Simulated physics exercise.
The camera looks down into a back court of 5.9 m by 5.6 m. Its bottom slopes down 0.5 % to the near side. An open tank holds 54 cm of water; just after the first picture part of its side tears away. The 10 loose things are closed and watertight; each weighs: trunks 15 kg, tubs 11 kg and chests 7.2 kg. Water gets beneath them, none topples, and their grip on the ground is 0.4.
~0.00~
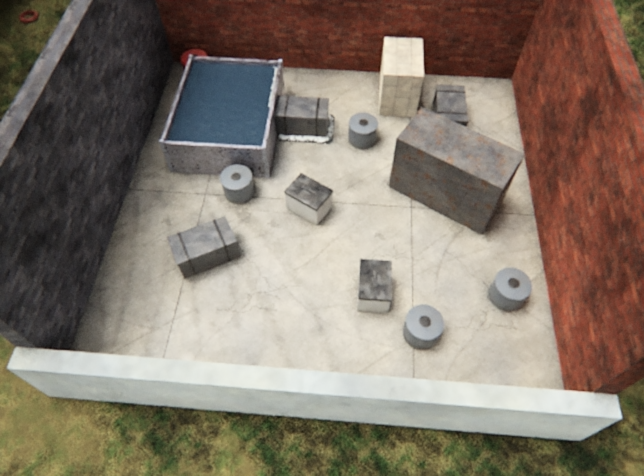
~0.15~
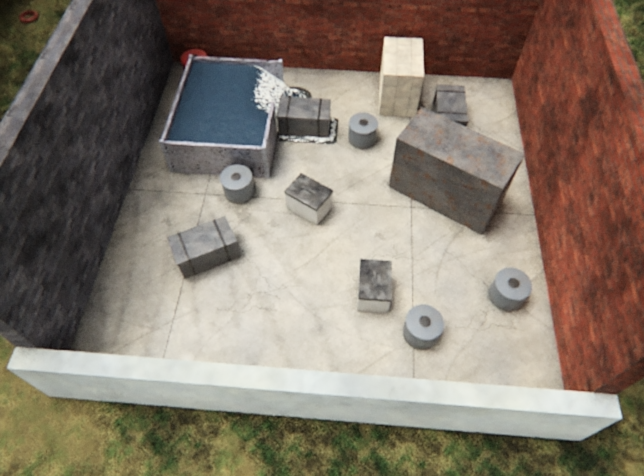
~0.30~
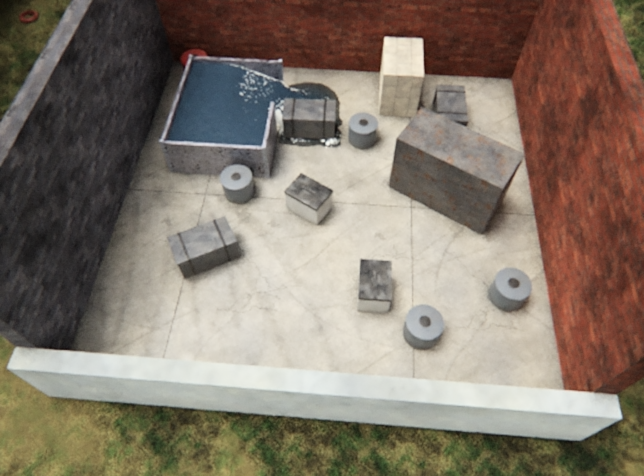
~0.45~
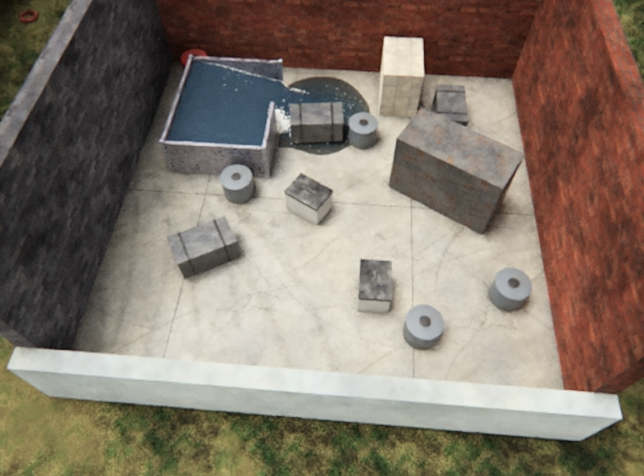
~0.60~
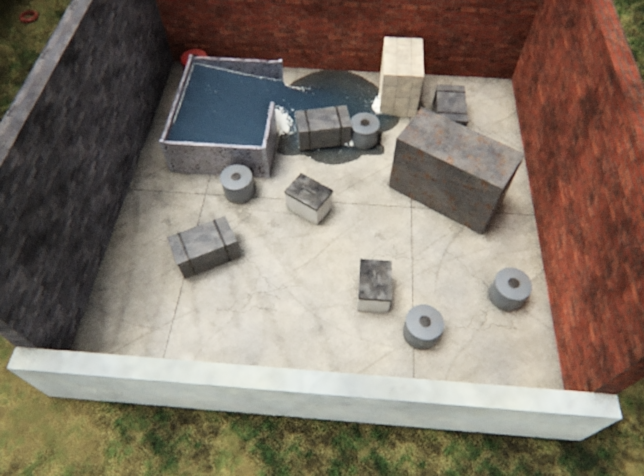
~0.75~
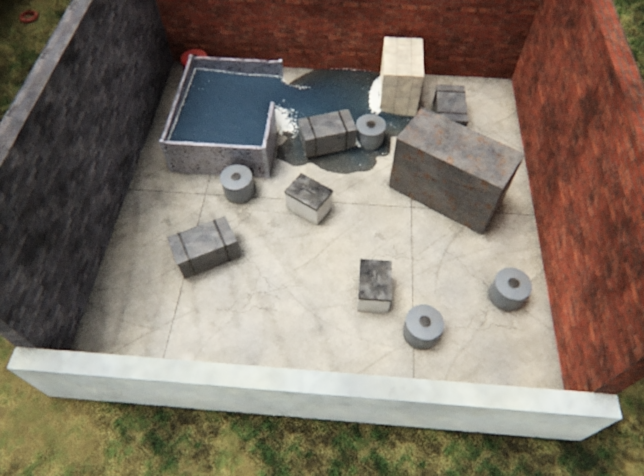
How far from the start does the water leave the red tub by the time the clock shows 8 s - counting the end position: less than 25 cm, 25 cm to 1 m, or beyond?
The red tub ends far away.
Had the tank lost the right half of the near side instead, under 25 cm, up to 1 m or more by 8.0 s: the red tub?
In that case the red tub stays put.
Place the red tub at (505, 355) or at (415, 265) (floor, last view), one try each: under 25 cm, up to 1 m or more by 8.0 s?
In that order: It holds its place; it holds its place.
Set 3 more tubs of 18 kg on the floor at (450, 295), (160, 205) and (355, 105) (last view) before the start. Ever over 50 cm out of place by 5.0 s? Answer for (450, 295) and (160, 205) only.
In that order: Less, less.
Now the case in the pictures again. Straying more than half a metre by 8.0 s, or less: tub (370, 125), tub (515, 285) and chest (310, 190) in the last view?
In turn: Past it, short of it, over.
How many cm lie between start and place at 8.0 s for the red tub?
About 250 cm.
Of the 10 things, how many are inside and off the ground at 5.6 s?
At that moment 2.
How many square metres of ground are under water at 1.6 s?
Roughly 10.0 m2.
After 1.6 s the red tub is near (194, 58), 0.0 m from its start, aground; 0 afloat.
After 3.6 s the red tub is near (180, 56), 0.2 m from its start, aground; 1 afloat.
After 5.6 s the red tub is near (164, 108), 1.2 m from its start, aground; 2 afloat.
After 8.0 s the red tub is near (141, 180), 2.7 m from its start, aground; 2 afloat.
